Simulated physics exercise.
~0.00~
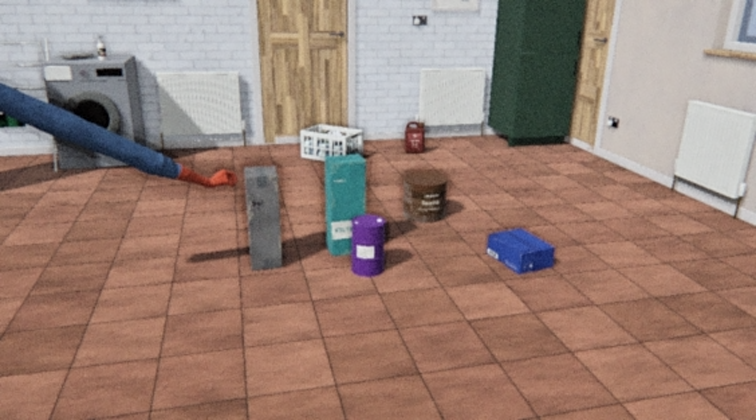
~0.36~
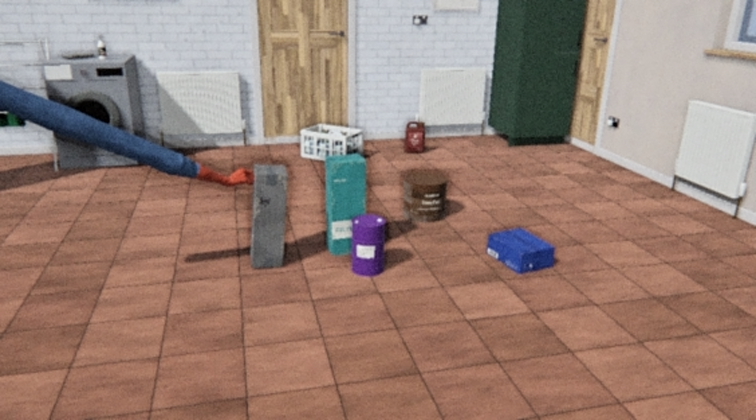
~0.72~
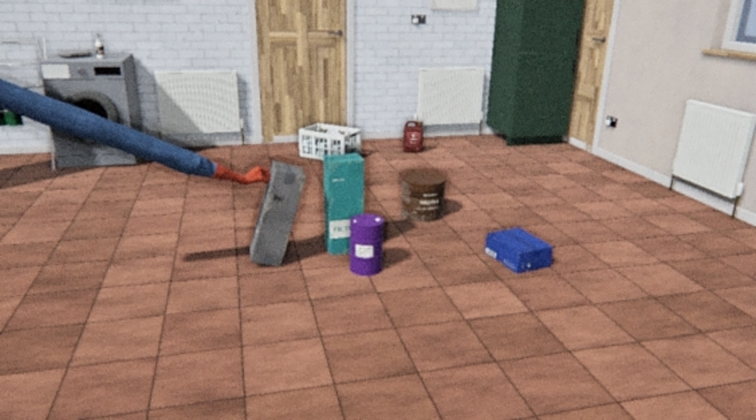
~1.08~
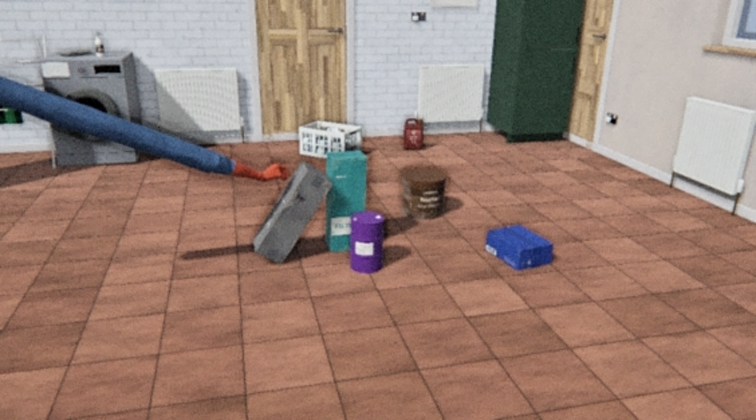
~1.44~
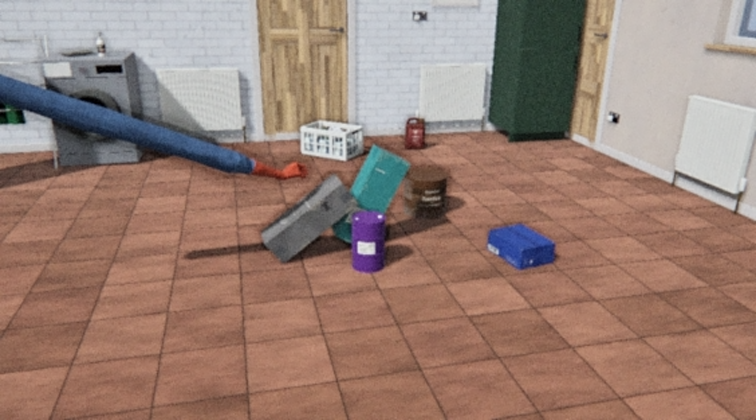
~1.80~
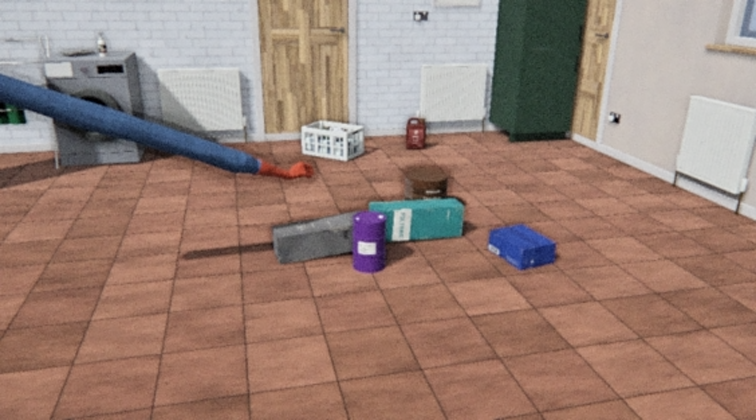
At the start, a grey box and a turquoise box stand upright on a tiled floor, with a purple canister, a brown pail and a blue parcel nearby, as a blue-sleeved arm with a red hand reaches in from the left. The hand pushes the upper part of the grey box to the right, and it tilts further and further. The grey box leans into the turquoise box, which then tips to the right as well. Both topple and end lying on their sides behind the purple canister, which stays standing, while the blue parcel remains in its place.
